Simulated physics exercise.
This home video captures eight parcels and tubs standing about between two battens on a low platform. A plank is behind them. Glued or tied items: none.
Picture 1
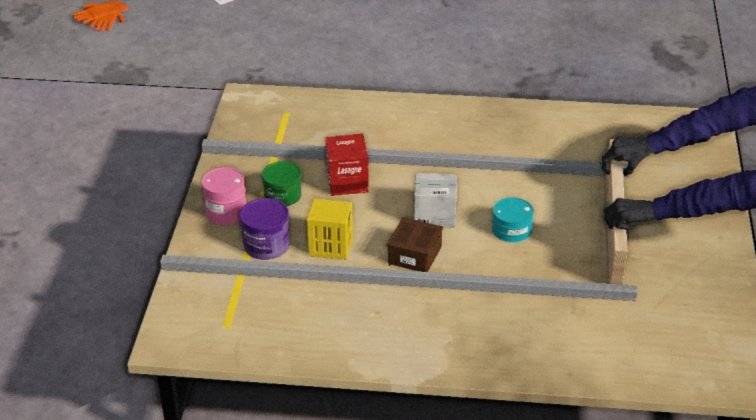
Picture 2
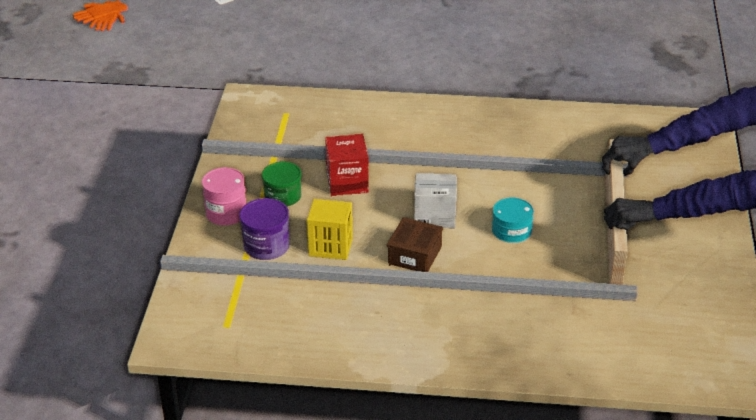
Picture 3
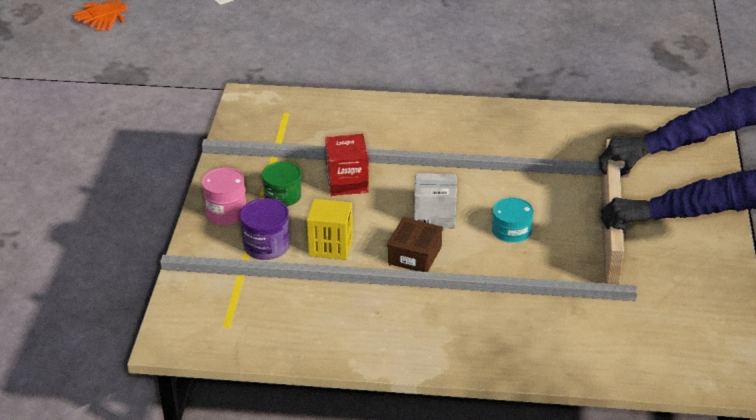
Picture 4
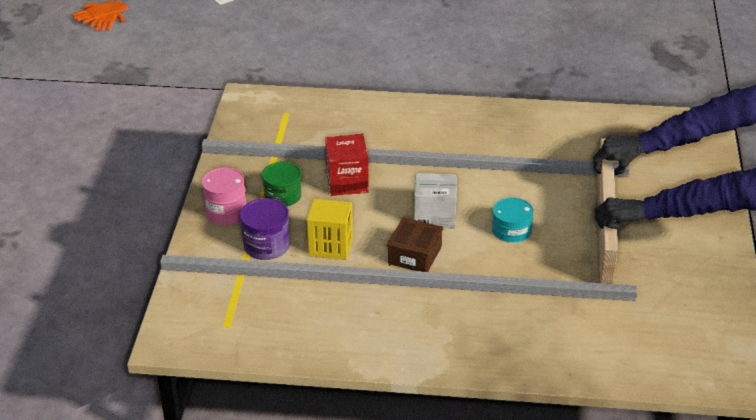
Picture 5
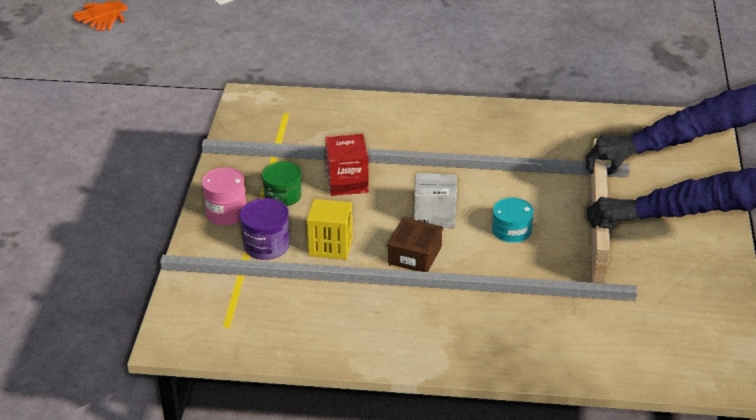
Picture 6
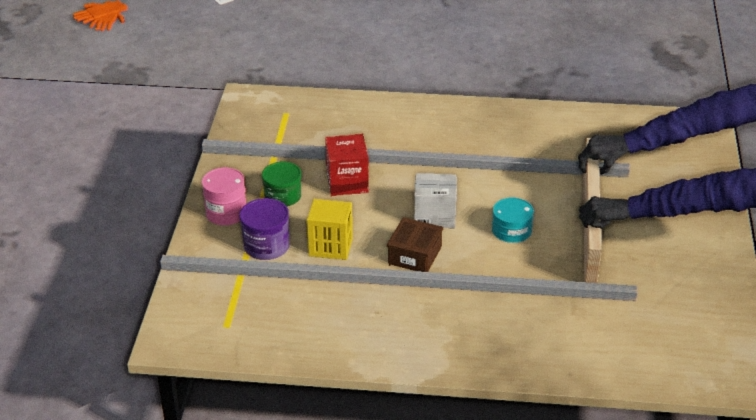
On a low wooden platform, eight parcels and tubs stand still between two battens, with a strip of yellow tape near the left end, while two gloved hands slide an upright plank slightly left from the right side.
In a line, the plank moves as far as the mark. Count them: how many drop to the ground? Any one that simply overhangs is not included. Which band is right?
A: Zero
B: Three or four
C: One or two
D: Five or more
Option C: One or two.
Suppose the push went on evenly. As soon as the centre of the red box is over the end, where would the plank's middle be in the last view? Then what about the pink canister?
I'd say about (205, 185) for the first one and about (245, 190) for the second.
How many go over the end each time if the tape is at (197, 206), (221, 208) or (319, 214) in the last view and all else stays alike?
Try by try, 8, 4 and 0.
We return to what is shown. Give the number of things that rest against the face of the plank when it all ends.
It's 4 of them.
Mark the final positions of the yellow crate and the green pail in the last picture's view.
The first sits around (188, 221), while the other sits around (211, 176).
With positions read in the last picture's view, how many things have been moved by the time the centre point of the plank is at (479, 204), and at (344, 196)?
First 2 and then 6.
A little later, none off yet; pink canister at rest near (225, 196); purple pail at rest near (265, 229); green pail at rest near (282, 185).
When it is over, the number that fall off is one or two; down, purple pail.
